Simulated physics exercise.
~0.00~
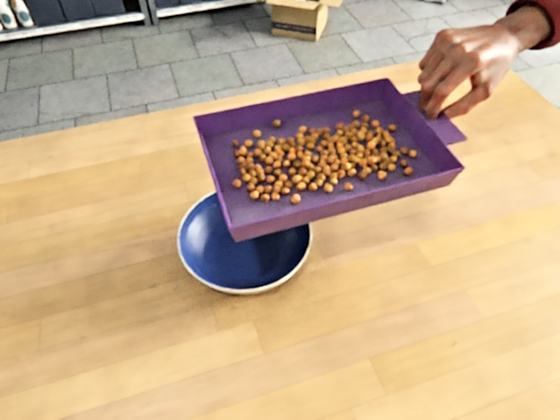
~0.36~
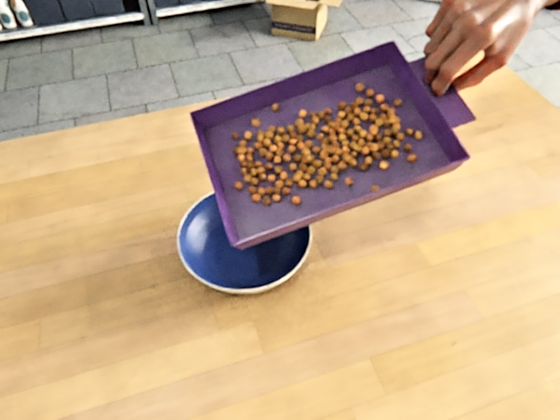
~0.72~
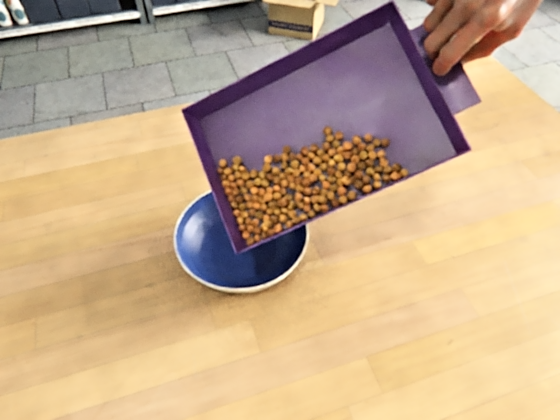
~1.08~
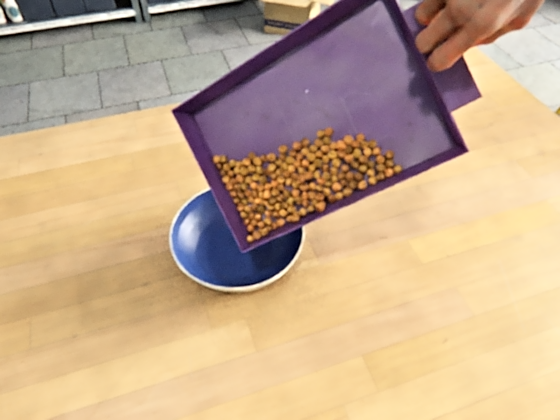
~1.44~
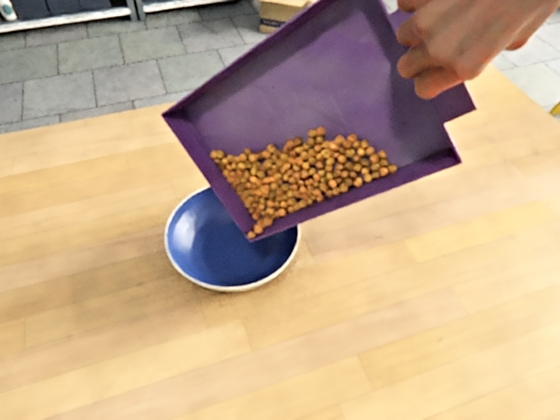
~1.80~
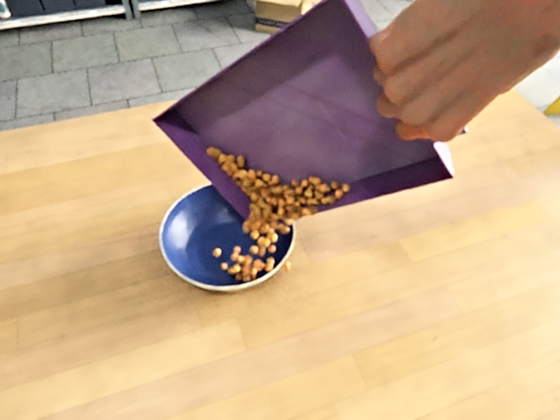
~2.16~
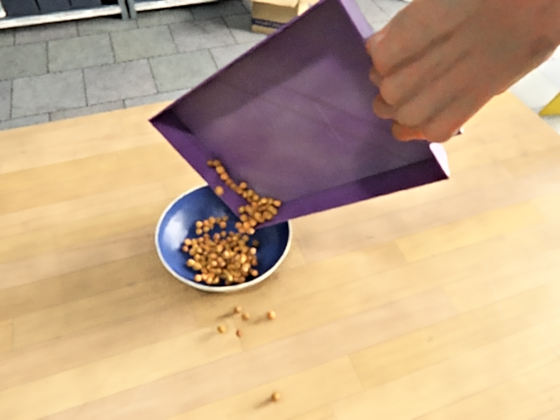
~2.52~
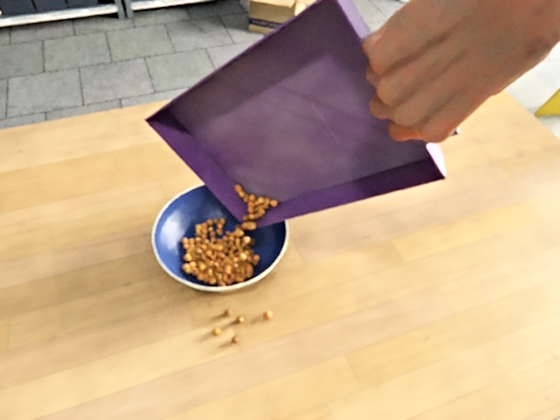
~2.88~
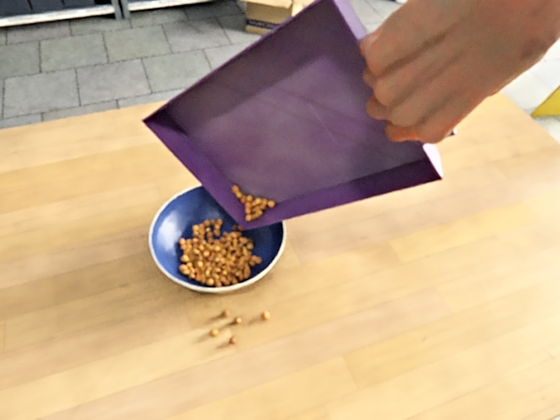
On a pale wooden table above a grey tiled floor, a hand holds a purple tray of roasted chickpeas over a blue bowl with a light rim. The hand tips the tray steeply, and the chickpeas slide down and gather along its lower edge and corner. As the tilt increases, they begin to spill over the corner and drop into the bowl. Most of them pile up there, while a few land on the table in front of it. At the end the tray stays tipped, with a small cluster still caught in its corner.
